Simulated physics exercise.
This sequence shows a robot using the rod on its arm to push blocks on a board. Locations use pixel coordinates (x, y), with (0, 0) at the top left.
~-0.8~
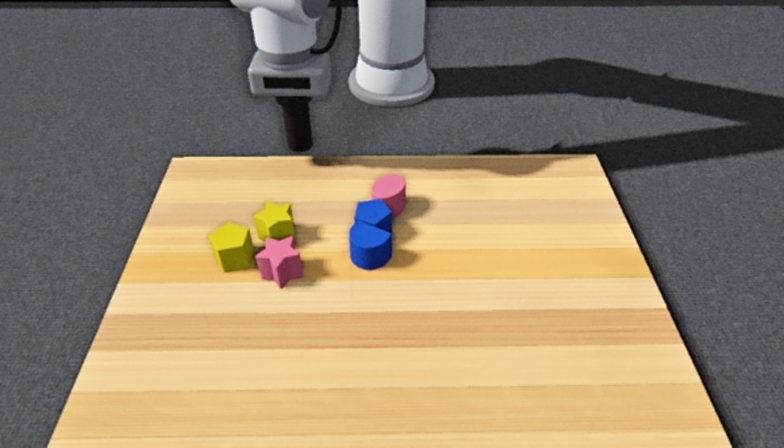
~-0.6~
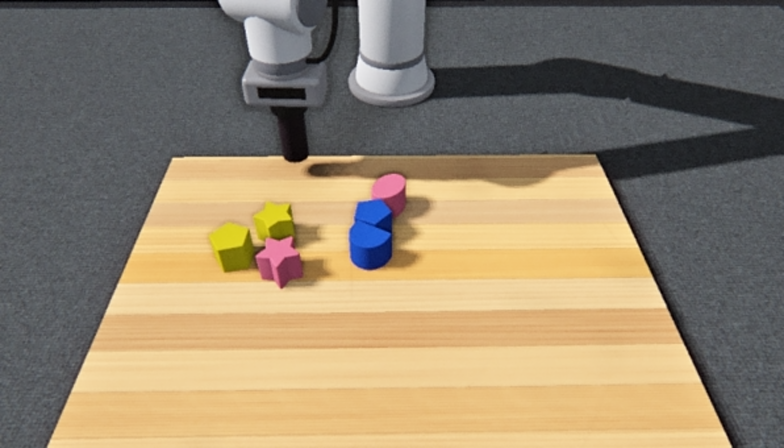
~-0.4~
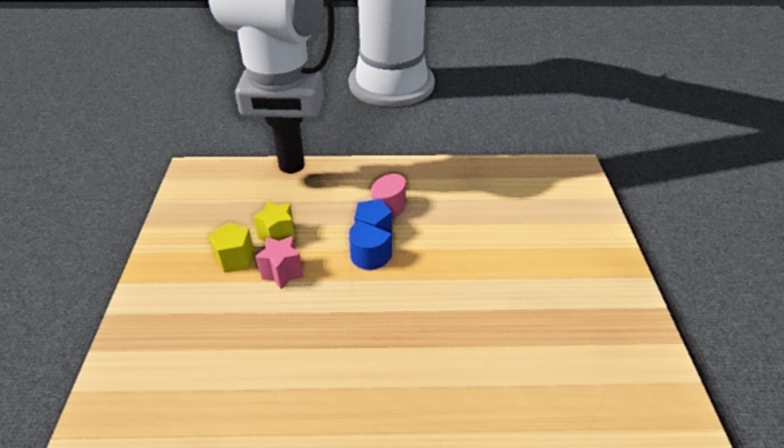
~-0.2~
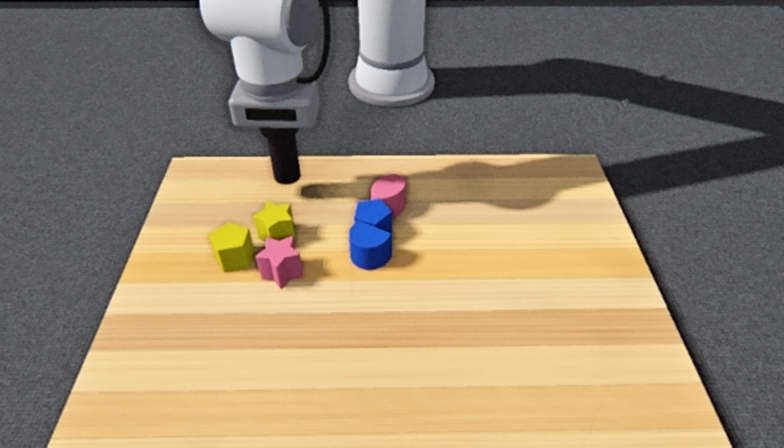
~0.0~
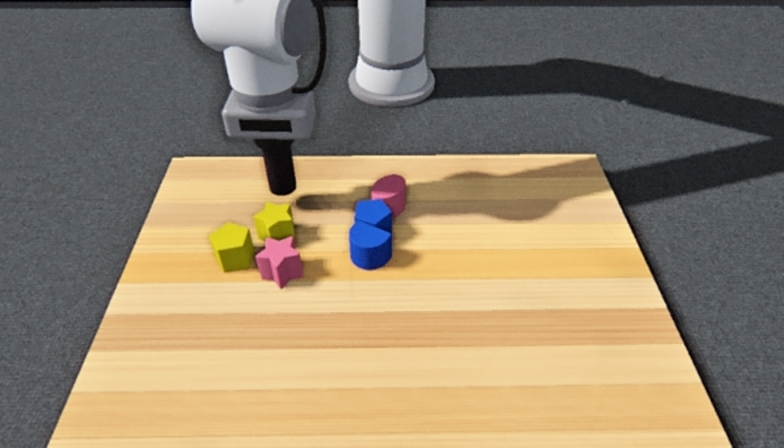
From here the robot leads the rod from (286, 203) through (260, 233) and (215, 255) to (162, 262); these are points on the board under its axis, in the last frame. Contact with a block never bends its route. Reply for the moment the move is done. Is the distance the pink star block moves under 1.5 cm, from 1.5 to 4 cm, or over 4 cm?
Under 1.5 cm.
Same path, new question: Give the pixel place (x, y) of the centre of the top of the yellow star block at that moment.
Around (265, 228).
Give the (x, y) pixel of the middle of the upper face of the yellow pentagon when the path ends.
Answer: (203, 256).
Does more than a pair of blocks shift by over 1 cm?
No, that is not how it ends up.
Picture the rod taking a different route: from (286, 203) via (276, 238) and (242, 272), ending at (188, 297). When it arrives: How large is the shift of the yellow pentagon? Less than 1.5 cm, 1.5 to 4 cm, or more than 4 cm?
Distance: More than 4 cm.
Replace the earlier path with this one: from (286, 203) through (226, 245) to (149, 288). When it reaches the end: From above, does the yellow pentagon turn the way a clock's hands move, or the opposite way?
Anticlockwise.
The first path, step by step. One third of the way, rod (255, 218); yellow star block (268, 226), turned 45° anticlockwise.
Two thirds of the way, rod (209, 239); yellow pentagon (204, 256), turned 45° anticlockwise; yellow star block (265, 228), turned 70° anticlockwise.
At the end, rod (155, 247); yellow pentagon (203, 256), turned 45° anticlockwise; yellow star block (265, 228), turned 70° anticlockwise; pink star block unmoved.
